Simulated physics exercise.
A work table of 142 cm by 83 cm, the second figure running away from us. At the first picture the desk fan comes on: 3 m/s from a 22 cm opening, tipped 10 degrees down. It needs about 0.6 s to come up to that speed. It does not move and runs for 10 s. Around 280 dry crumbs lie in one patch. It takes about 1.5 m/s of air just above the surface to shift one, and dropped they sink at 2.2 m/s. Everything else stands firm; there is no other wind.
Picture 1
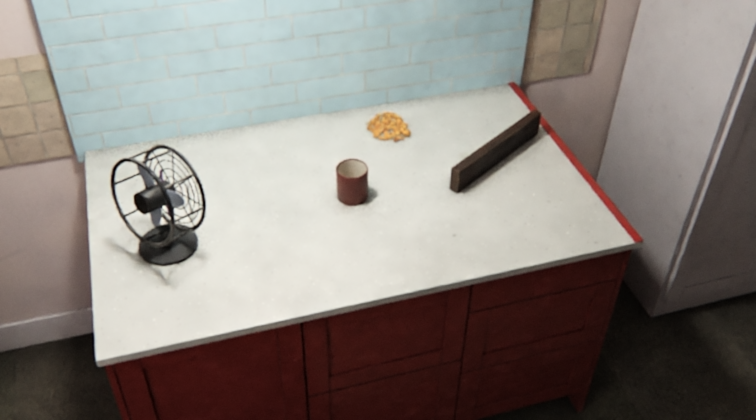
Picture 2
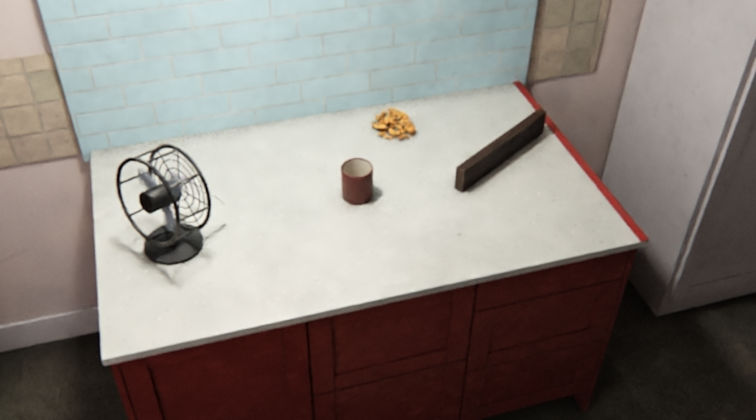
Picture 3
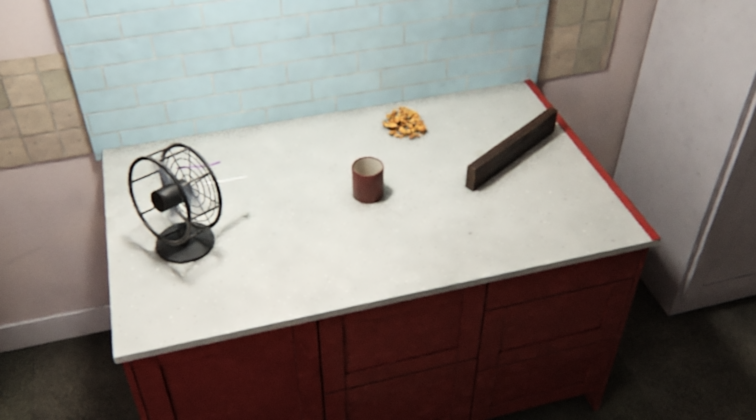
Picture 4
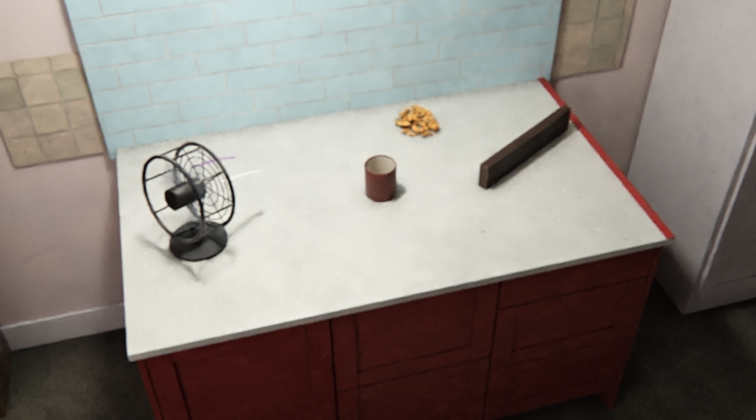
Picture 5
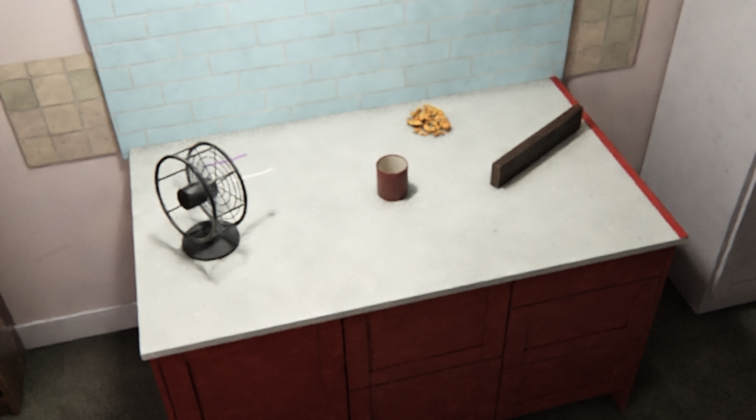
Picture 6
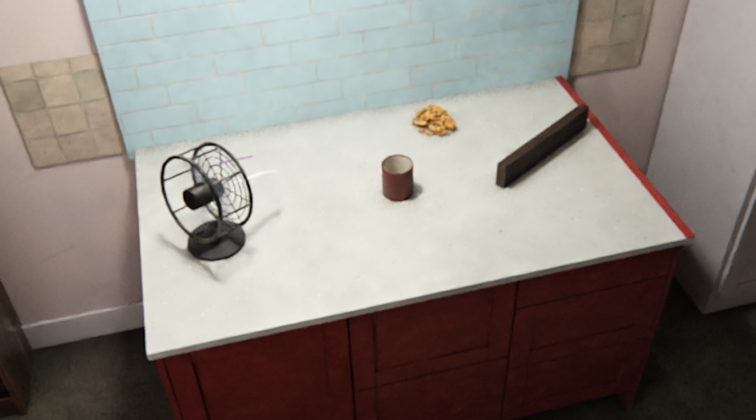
On a pale-topped red work table, a black desk fan starting up and whirring while crumbs, mug and board stay still.
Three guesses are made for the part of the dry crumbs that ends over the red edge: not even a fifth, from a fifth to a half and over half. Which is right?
Of the dry crumbs, above half end over the red edge.
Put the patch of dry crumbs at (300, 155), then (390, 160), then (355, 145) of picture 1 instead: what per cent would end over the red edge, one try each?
In turn about 100 %, 40 %, 80 %.
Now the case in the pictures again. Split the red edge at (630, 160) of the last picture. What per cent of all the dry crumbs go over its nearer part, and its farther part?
About 0 % nearer and 100 % farther.
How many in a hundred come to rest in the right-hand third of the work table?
About 5 %.
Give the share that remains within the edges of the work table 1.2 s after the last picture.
Near 5 %.
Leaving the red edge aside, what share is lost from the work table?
About 0 %.
Then, 1.2 s after the last picture the count stands so, 95 % are over the red edge.
Then, 2.4 s after the last picture the count stands so, 95 % are over the red edge.
Then, 4.7 s after the last picture the count stands so, 95 % are over the red edge.
Then, 9.2 s after the last picture, at the end, 95 % are over the red edge.
